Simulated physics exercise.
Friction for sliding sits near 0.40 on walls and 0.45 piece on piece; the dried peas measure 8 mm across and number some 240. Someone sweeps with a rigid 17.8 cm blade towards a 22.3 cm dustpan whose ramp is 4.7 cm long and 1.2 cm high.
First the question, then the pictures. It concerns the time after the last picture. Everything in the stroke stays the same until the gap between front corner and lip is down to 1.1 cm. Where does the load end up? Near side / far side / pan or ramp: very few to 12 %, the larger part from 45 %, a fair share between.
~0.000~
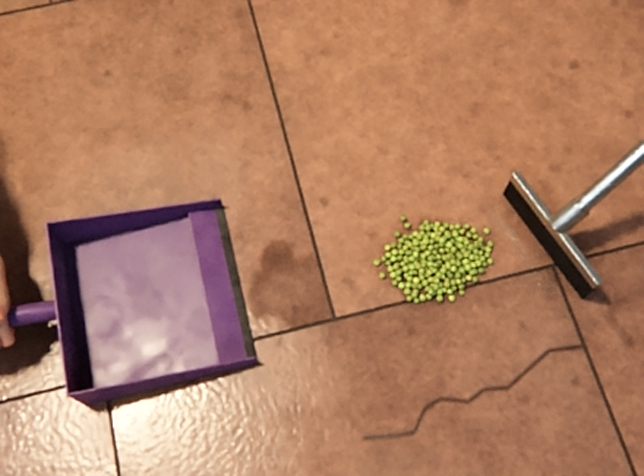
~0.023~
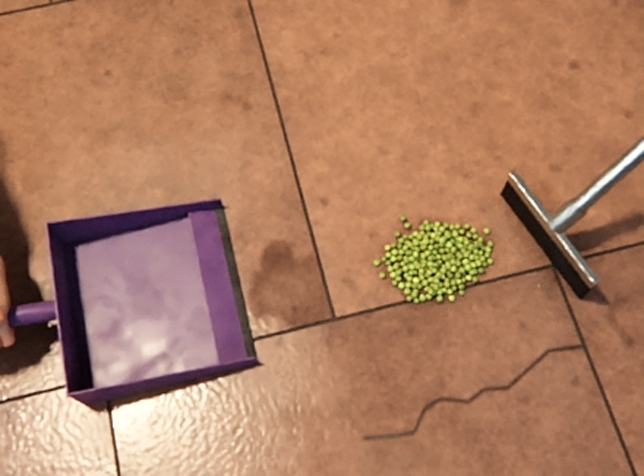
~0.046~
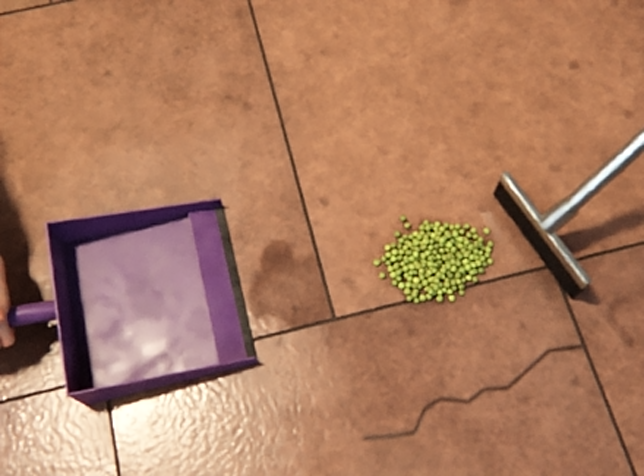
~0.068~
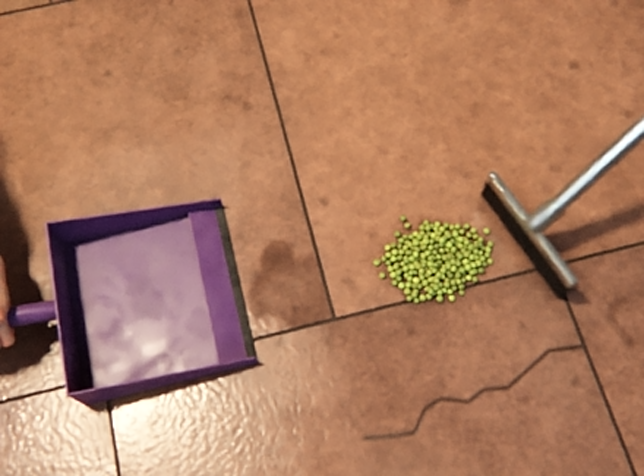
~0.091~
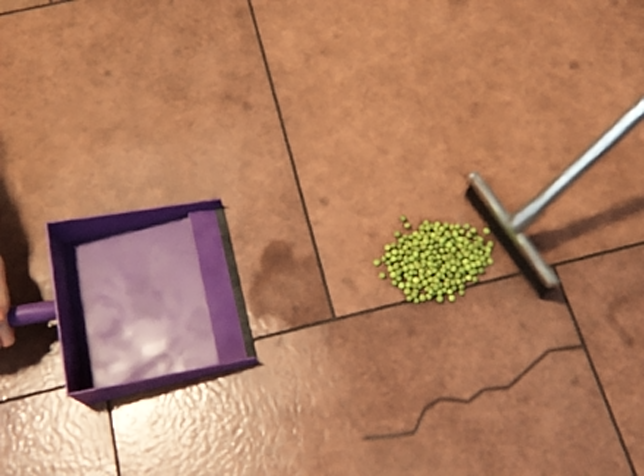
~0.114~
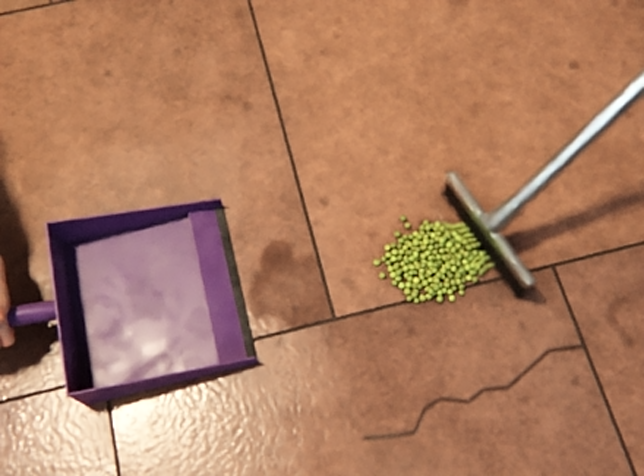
Past the pan's near side: A fair share; past the pan's far side: Very few; in the pan or on its ramp: A fair share.
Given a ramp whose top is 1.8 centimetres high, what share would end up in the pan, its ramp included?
In that case roughly 30 percent.
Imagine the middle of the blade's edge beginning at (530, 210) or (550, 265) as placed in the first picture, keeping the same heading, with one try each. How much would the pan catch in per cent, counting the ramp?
First try about 20 per cent, second about 40 per cent.
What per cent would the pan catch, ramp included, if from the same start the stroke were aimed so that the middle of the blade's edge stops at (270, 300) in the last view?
Roughly 45 percent.
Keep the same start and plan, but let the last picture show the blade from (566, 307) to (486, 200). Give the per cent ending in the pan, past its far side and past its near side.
That ends as pan 0, far 0, and near 45.
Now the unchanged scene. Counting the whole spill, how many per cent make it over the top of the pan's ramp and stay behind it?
About 30 per cent.
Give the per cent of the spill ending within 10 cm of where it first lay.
Around 0 percent.
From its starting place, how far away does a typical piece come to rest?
It works out to some 32 cm.
After 0.24 s, middle of the blade 16 cm from the lip; 0 % over the lip, far side 0 %, near side 15 %.
After 0.32 s, middle of the blade 7 cm from the lip; 0 % over the lip, far side 0 %, near side 25 %.
After 0.54 s, middle of the blade 4 cm from the lip; 55 % over the lip, far side 0 %, near side 30 %.
By 1.8 s all is still; near side 35 %, far side 0 %, pan 35 %, in front of the lip or behind the blade 30 %.
